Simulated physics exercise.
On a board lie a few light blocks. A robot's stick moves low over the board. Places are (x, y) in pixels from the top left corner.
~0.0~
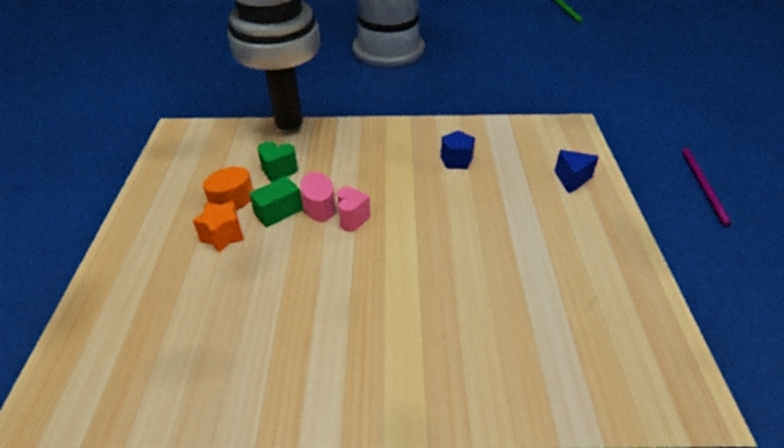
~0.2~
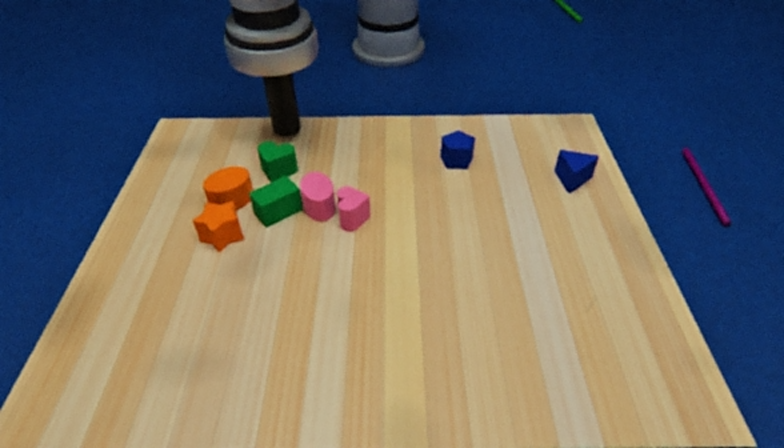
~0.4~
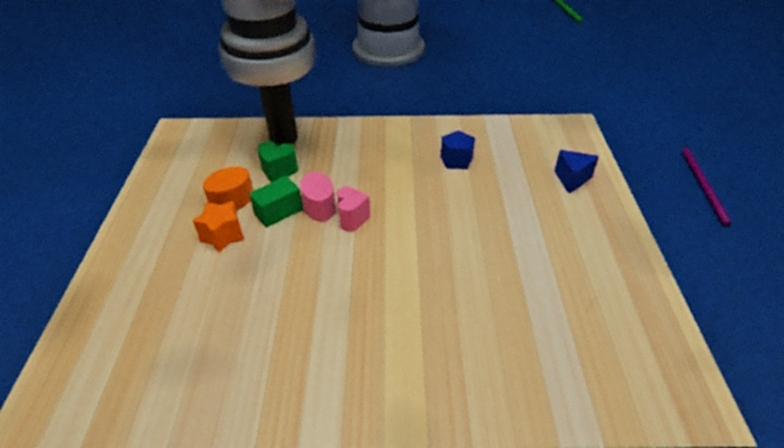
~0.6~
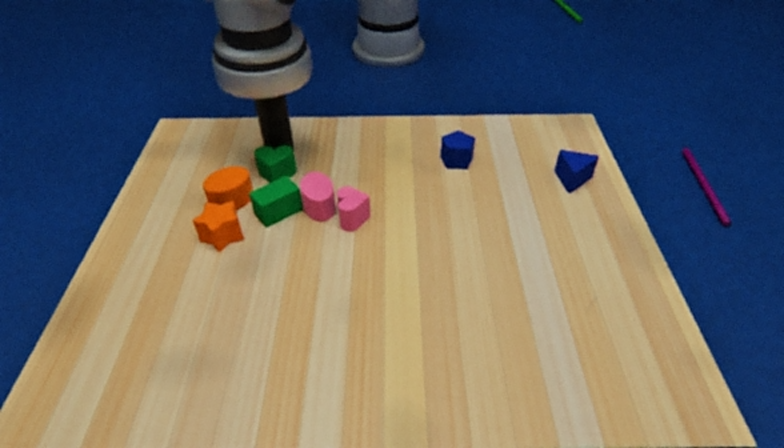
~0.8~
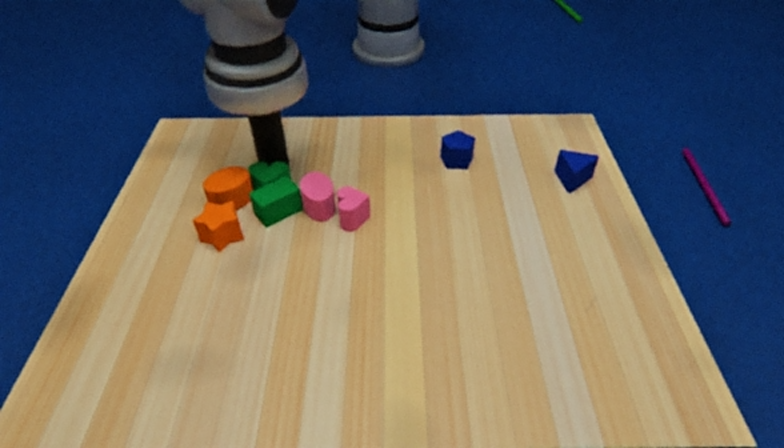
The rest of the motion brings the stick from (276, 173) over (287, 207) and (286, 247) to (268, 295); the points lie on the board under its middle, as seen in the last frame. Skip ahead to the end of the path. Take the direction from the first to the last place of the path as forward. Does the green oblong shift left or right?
It is pushed towards the right-hand side.
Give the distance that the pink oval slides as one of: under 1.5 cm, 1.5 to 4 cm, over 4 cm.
Displaced less than 1.5 cm.
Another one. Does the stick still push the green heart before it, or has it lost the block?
It keeps leading.
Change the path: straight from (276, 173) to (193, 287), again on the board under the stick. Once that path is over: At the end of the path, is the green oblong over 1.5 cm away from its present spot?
That would be a yes.
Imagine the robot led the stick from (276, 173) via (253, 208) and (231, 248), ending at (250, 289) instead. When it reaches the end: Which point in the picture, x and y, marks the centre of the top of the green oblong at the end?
About (287, 210).
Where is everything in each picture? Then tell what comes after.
Stick tip (289, 123); block tops, orange oval (226, 178); green heart (275, 150); green oblong (274, 190); pink oval (317, 185), in the first frame.
Stick (287, 129); blocks unchanged, in the second frame.
Stick (284, 138); blocks unchanged, in the third frame.
Stick (280, 150); green heart (273, 153), in the fourth frame.
Stick (275, 166); orange oval (226, 178); green heart (268, 170); green oblong (274, 190); pink oval (317, 185), in the fifth frame.
The first path, step by step. One third of the way, stick (286, 199); orange oval (224, 180); green heart (267, 204), turned 25° clockwise; green oblong (278, 222), turned 15° clockwise.
Two thirds of the way, stick (284, 240); orange oval (224, 180); green heart (258, 246), turned 35° clockwise; green oblong (266, 269), turned 25° clockwise.
At the end, stick (266, 288); orange oval (224, 180); green heart (232, 294), turned 45° clockwise; green oblong (248, 322), turned 15° clockwise; pink oval in place.
